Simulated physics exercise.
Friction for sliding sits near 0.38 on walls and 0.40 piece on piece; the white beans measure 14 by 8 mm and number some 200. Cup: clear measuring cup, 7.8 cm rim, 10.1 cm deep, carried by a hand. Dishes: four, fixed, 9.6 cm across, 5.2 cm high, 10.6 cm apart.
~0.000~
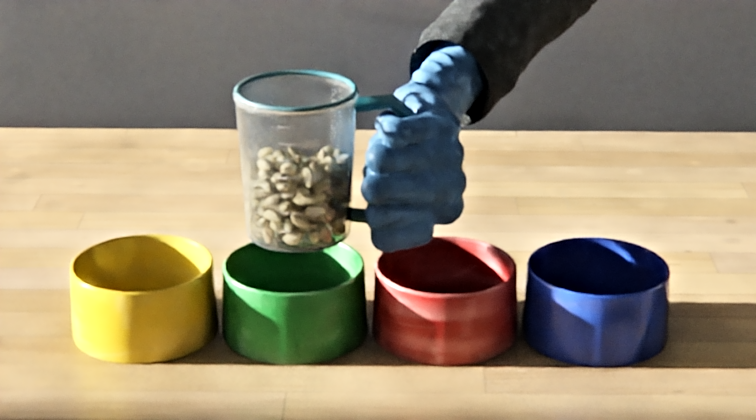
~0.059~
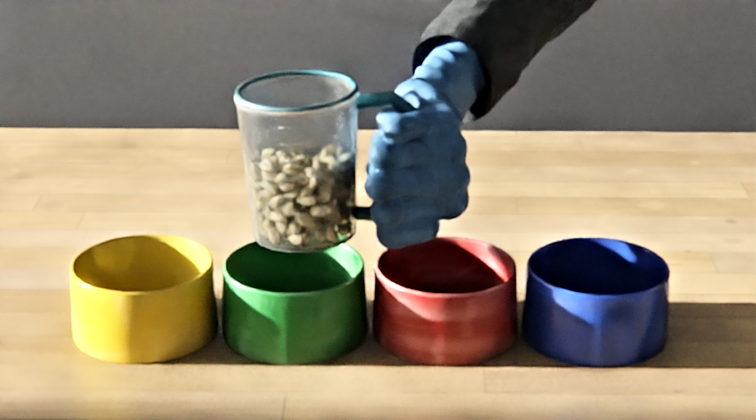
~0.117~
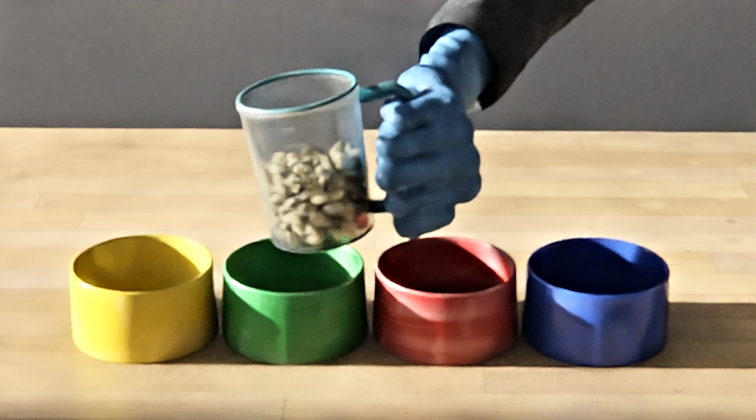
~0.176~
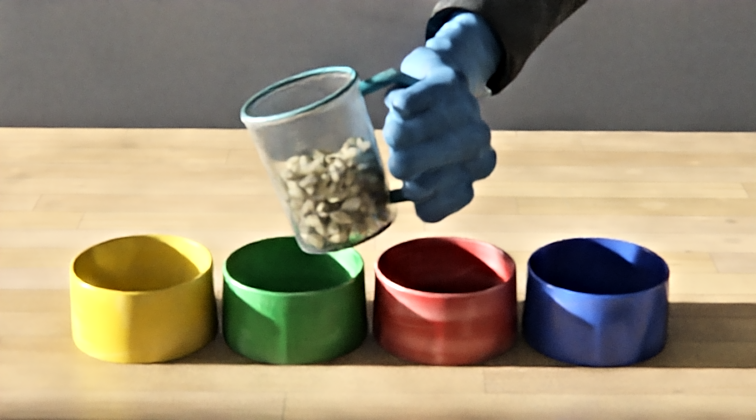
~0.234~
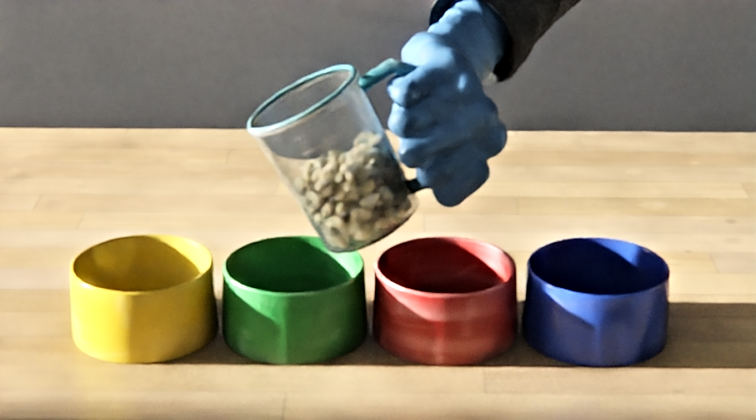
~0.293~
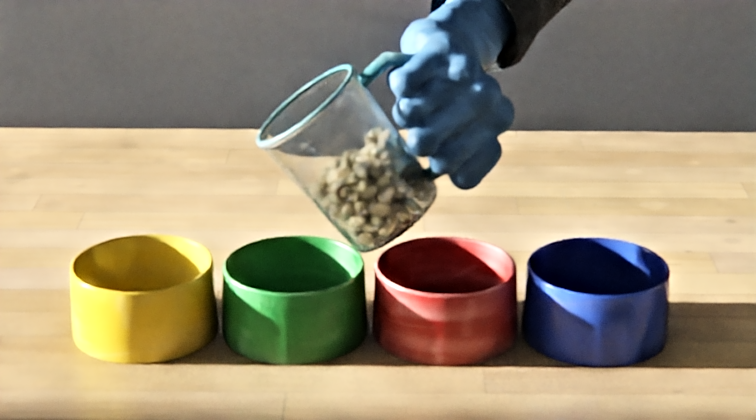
Clear measuring cup of white beans tilting steadily to the left in a blue-gloved hand above yellow, green, red and blue dishes.
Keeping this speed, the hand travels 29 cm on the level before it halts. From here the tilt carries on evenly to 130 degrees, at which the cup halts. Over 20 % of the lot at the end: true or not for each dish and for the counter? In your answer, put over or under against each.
Red dish - over; blue dish - under; green dish - under; yellow dish - under; counter - under.
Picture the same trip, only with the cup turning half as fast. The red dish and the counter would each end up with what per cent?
In that case I'd put red at 0 and the counter at 0.
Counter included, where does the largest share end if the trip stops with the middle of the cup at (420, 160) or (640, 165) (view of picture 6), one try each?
The biggest share goes to green first, then to red.
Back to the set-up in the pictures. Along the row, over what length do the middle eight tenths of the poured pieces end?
That stretch comes to around 5 cm.
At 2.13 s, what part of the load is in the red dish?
It works out to some 100 per cent.
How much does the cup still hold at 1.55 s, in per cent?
0 per cent.
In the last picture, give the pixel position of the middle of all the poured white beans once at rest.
My guess is close to (447, 303).
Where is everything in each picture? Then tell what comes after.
Cup at (298, 162), tilt 0 degrees, lip at (237, 90), moved 0.0 cm; middle of the pieces at (300, 194); yellow dish at (142, 263); green dish at (294, 264); red dish at (446, 265); blue dish at (598, 266), in the first frame.
Cup at (301, 162), tilt 2 degrees, lip at (237, 92), moved 0.2 cm; middle of the pieces at (305, 193), in the second frame.
Cup at (311, 162), tilt 9 degrees, lip at (239, 100), moved 0.9 cm; middle of the pieces at (319, 193), in the third frame.
Cup at (324, 162), tilt 18 degrees, lip at (244, 111), moved 1.8 cm; middle of the pieces at (338, 192), in the fourth frame.
Cup at (338, 162), tilt 28 degrees, lip at (250, 124), moved 2.7 cm; middle of the pieces at (356, 189), in the fifth frame.
Cup at (351, 162), tilt 37 degrees, lip at (259, 138), moved 3.6 cm; middle of the pieces at (374, 186); yellow dish at (142, 263); green dish at (294, 264); red dish at (446, 265); blue dish at (598, 266). Its pace works out near 160 degrees a second; the hand travels 16 cm a second, in the sixth frame.
After 1.05 s, tilt 130 degrees; cup holds 5 %, red 90 %.
After 1.55 s, tilt 130 degrees; cup holds 0 %, red 100 %.
Then, at 2.13 s, tilt 130 degrees; cup holds 0 %, red 100 %.
In the end, at 2.4 s, red 100 %, blue 0 %, green 0 %, yellow 0 %, counter 0 %.
